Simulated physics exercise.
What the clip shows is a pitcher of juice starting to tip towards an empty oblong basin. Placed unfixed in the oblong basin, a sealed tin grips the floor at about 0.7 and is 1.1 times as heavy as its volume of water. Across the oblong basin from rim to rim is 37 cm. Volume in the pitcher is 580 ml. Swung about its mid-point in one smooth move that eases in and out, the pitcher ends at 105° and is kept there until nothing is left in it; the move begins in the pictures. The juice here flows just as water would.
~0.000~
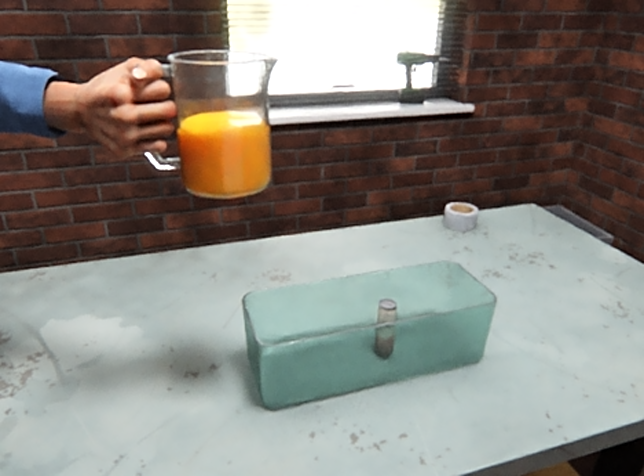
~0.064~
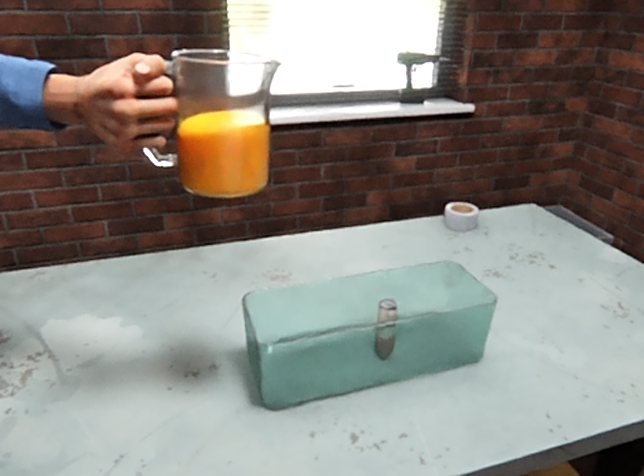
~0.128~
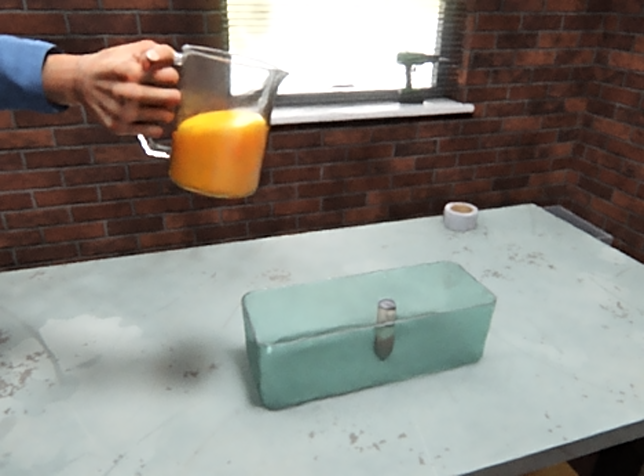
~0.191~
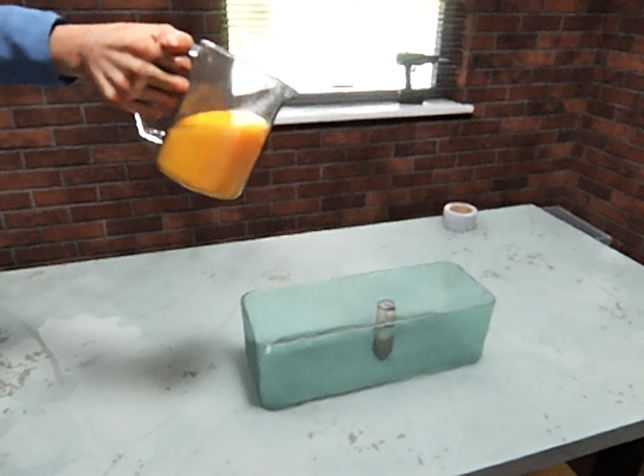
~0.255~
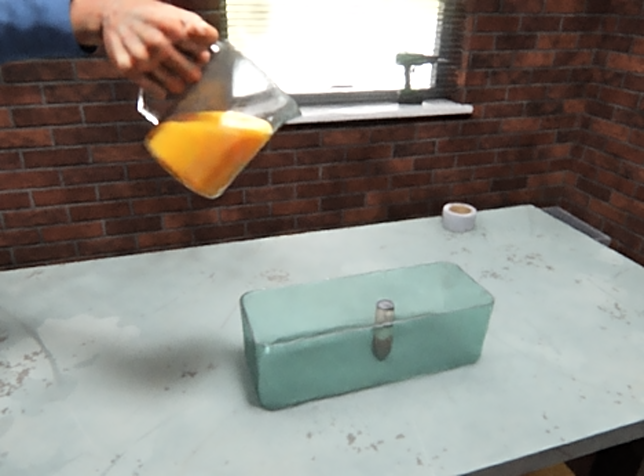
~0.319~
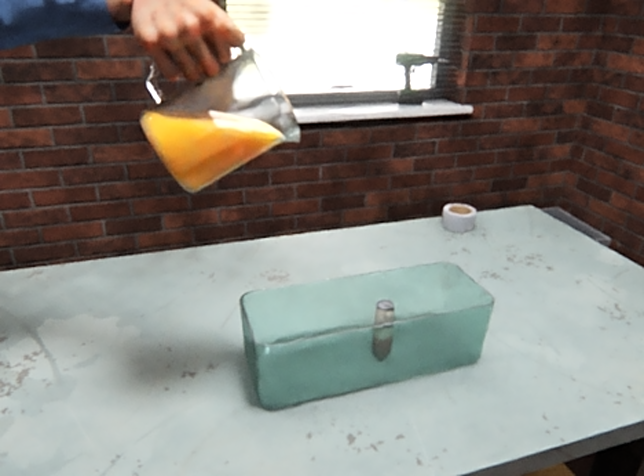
The clip opens on a hand in a blue sleeve holding a clear glass pitcher of orange juice upright, above and to the left of a greenish oblong basin on a pale, worn table. The hand tilts the pitcher rightward, slightly then more steeply, and the juice slants toward its rim.
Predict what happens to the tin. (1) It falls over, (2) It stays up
Answer: 1.
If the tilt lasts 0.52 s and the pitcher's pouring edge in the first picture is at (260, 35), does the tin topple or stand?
Then the tin remains standing.
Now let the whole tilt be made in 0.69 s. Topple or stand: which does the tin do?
The tin stays on its base.
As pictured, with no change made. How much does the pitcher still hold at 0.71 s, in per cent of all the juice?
I'd estimate some 24 per cent.
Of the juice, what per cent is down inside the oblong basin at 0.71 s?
I reckon close to 38 per cent.
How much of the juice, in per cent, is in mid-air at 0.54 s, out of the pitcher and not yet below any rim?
34 %.
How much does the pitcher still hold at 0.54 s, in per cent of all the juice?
About 66 percent.
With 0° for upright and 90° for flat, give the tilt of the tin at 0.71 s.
It sits at roughly 0°.
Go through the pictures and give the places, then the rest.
In the first frame, it leans 0°; its right rim is at (278, 57); the juice meets the walls at (178, 124) and (264, 119); the oblong basin's rim runs from (249, 320) to (476, 280); the tin's top is at (387, 306).
In the second frame, it leans 3°; its right rim is at (282, 61); the juice meets the walls at (179, 124) and (265, 118).
In the third frame, it leans 13°; its right rim is at (290, 72); the juice meets the walls at (176, 128) and (265, 117).
In the fourth frame, it leans 27°; its right rim is at (298, 90); the juice meets the walls at (168, 131) and (267, 119).
In the fifth frame, it leans 44°; its right rim is at (302, 114); the juice meets the walls at (152, 129) and (270, 121).
In the sixth frame, it leans 62°; its right rim is at (299, 140); the juice meets the walls at (144, 113) and (280, 129).
Then, 0.54 s in, the tilt is 104° and 65 per cent is still to pour; the tin stands where it began.
Then, 0.71 s in, the tilt is 105° and 23 per cent is still to pour; the tin stands where it began.
Then, 0.88 s in, the tilt is 105° and 7 per cent is still to pour; the tin leans 16°.
Then, 1.07 s in, the tilt is 105° and 1 per cent is still to pour; the tin lies on its side.
Finally, the tin lies on its side.
